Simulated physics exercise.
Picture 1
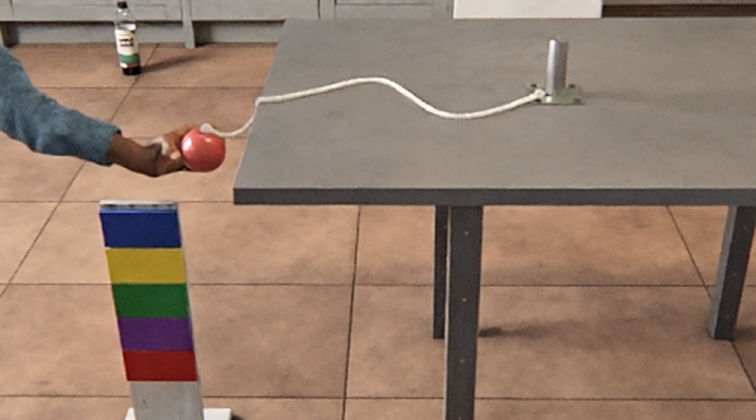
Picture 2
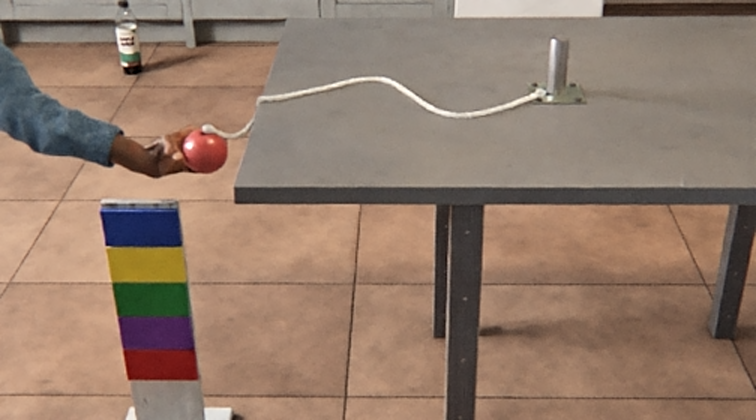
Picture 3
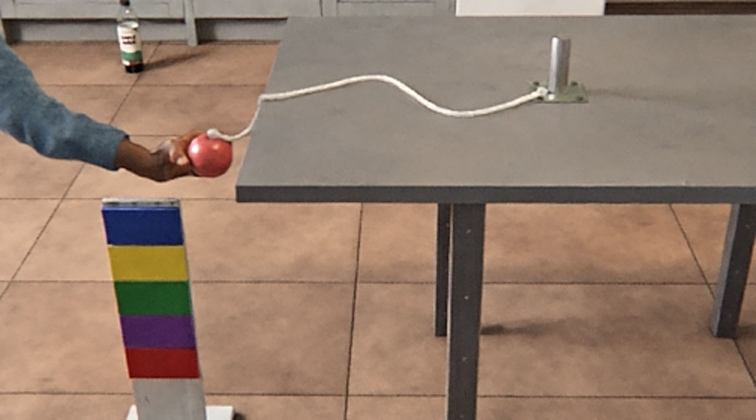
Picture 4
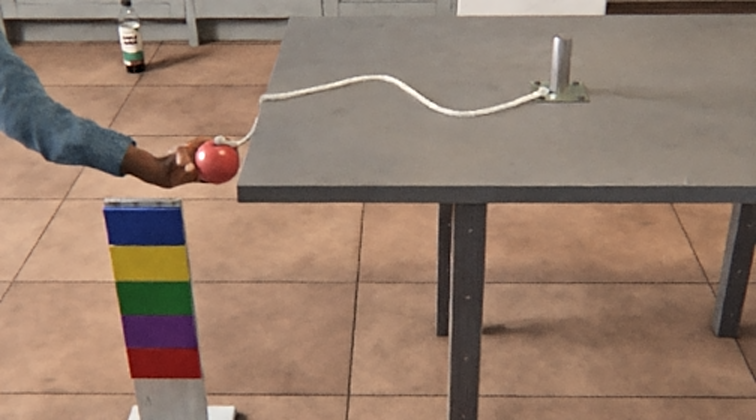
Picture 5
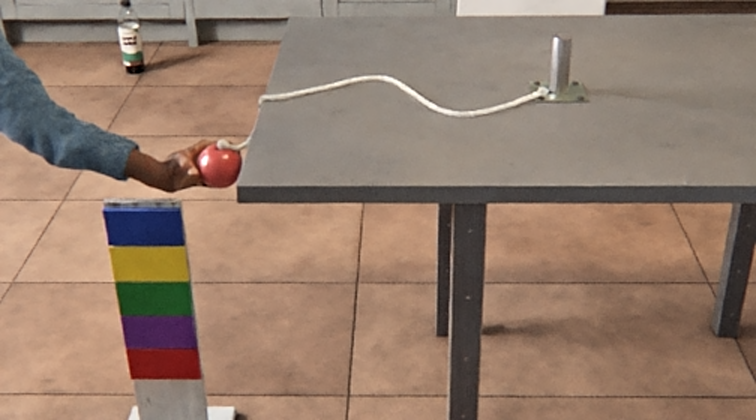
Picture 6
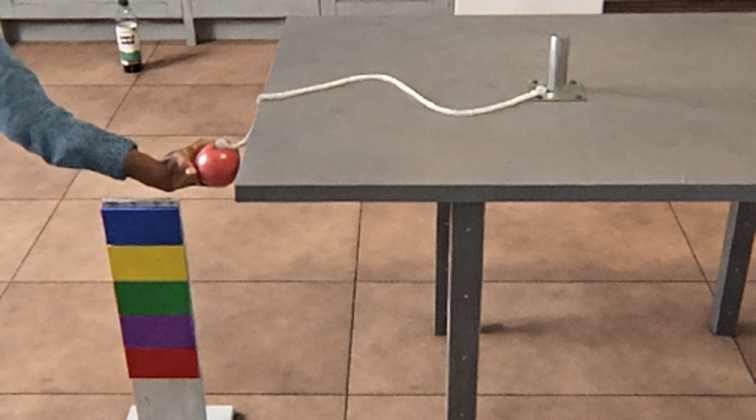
A hand holding a red apple on a slack white cord moves slightly down and to the right toward the edge of a gray table, beside an upright board striped blue, yellow, green, purple and red.
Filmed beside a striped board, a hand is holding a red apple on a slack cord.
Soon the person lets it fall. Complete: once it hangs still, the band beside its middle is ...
... Yellow.
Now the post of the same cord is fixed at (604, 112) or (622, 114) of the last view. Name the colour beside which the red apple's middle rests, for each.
Try one - blue; try two - blue.
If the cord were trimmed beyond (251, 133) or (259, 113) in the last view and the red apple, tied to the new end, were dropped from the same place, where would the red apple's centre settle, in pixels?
First (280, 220), then (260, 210).
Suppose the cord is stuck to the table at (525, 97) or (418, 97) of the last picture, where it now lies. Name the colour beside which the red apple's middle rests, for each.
Note: Try 1 yellow; try 2 blue.
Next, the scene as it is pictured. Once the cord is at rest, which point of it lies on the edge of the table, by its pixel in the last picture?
The point at (329, 86).
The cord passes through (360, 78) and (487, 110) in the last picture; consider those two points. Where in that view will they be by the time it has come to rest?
First one: (291, 102); second one: (466, 93).
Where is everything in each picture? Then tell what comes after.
Red apple (204, 151); blue (140, 231); yellow (145, 266); green (150, 302); purple (155, 335); red (159, 367), in the first picture.
Red apple (205, 151); cord through (515, 104) (444, 114) (403, 90) (341, 84) (269, 100), in the second picture.
Red apple (211, 156), in the third picture.
Red apple (217, 162); cord through (518, 102) (446, 112) (406, 88) (344, 83) (272, 98), in the fourth picture.
Red apple (220, 166), in the fifth picture.
Red apple (218, 166); cord through (516, 101) (444, 111) (404, 87) (341, 82) (270, 98), in the sixth picture.
Soon after, apple near (238, 255); level with yellow.
Then, apple near (308, 254); level with yellow.
Further on, apple near (272, 261); level with yellow.
At rest, apple near (266, 263); level with yellow. The yellow one.
